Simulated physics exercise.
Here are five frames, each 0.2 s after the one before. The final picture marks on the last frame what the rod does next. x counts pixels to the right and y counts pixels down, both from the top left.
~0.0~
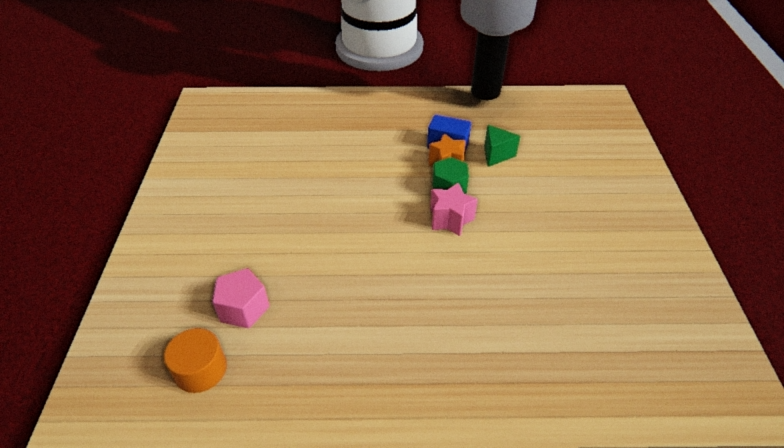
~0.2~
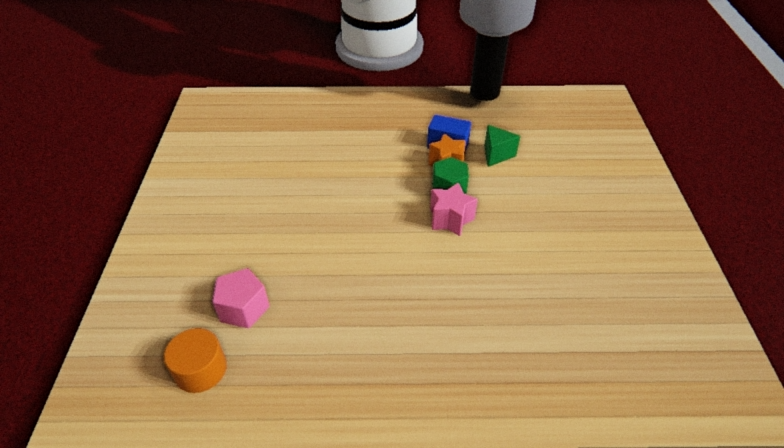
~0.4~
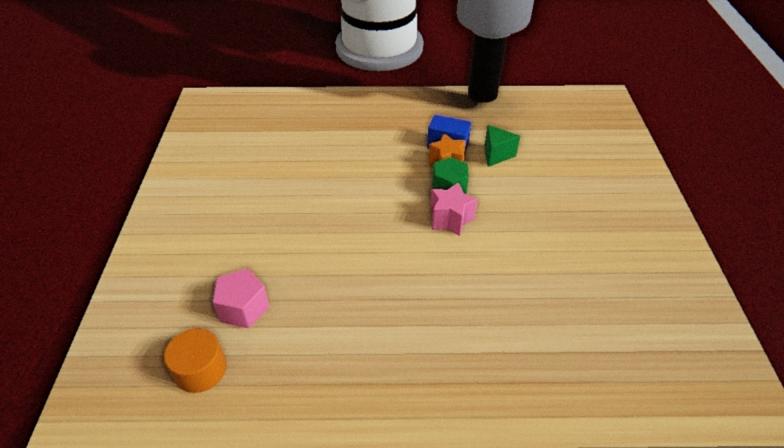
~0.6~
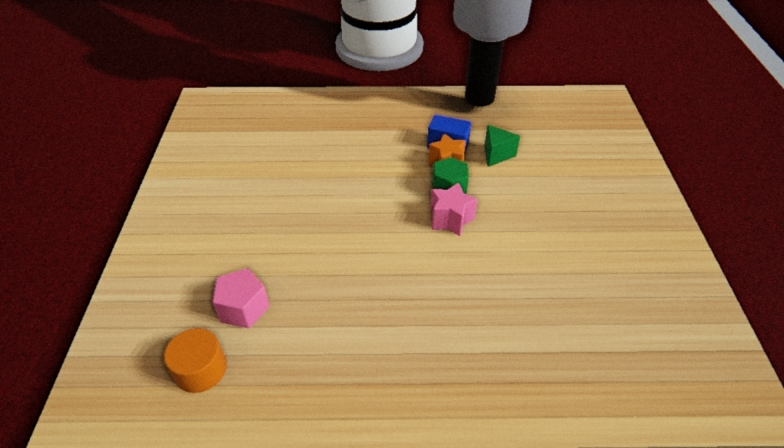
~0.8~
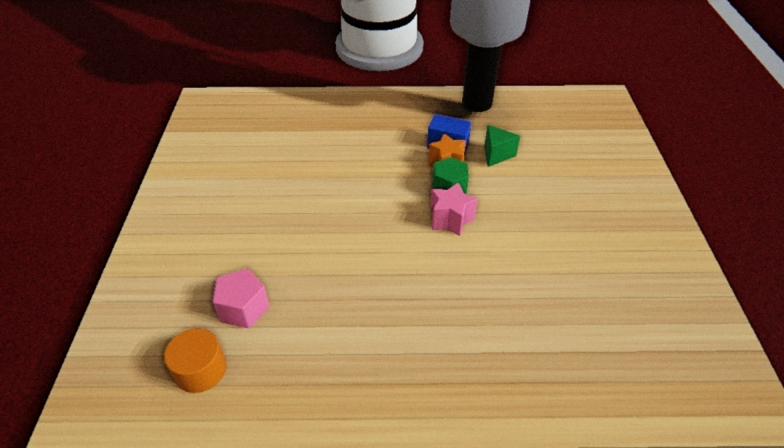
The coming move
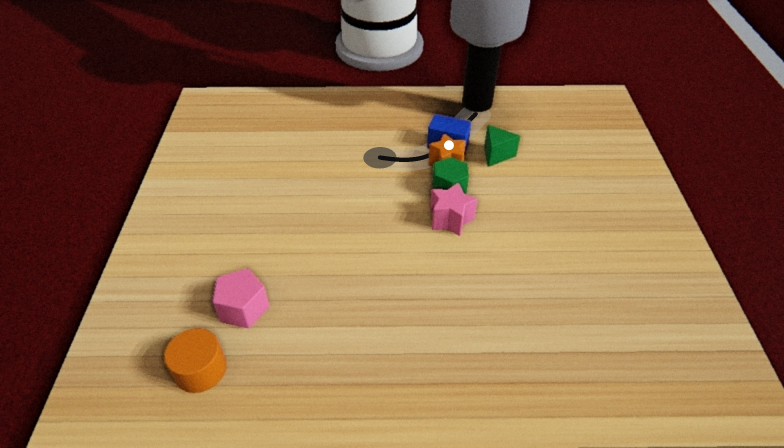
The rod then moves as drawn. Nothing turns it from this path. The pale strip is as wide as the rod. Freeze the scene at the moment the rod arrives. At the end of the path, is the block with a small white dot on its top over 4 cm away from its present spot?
Final answer: Yes.
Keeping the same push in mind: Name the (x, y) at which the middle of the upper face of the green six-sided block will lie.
Put as a pixel place, it's (450, 193).
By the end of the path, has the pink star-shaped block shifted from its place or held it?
It is no longer where it was.
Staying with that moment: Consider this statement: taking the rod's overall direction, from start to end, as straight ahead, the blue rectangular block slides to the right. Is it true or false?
False - the claim does not hold.
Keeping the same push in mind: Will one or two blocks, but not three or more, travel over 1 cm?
No - that is not the case.
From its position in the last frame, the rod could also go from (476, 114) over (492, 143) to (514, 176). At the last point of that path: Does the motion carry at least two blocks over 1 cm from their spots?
No
Drawn move, from (476, 114) by way of (454, 136) and (426, 157) to (380, 158); the dot is on the orange star-shaped block.
On the path given first. One third of the way, rod (455, 126); orange star-shaped block (444, 150); blue rectangular block (442, 131); green six-sided block (451, 171).
Two thirds of the way, rod (426, 147); orange star-shaped block (428, 175), turned 30° anticlockwise; blue rectangular block (415, 155), turned 15° anticlockwise; green six-sided block (450, 192), turned 40° anticlockwise; pink star-shaped block (460, 218).
At the end, rod (380, 147); orange star-shaped block (425, 177), turned 40° anticlockwise; blue rectangular block (407, 159), turned 25° anticlockwise; green six-sided block (450, 193), turned 40° anticlockwise; pink star-shaped block (461, 219).
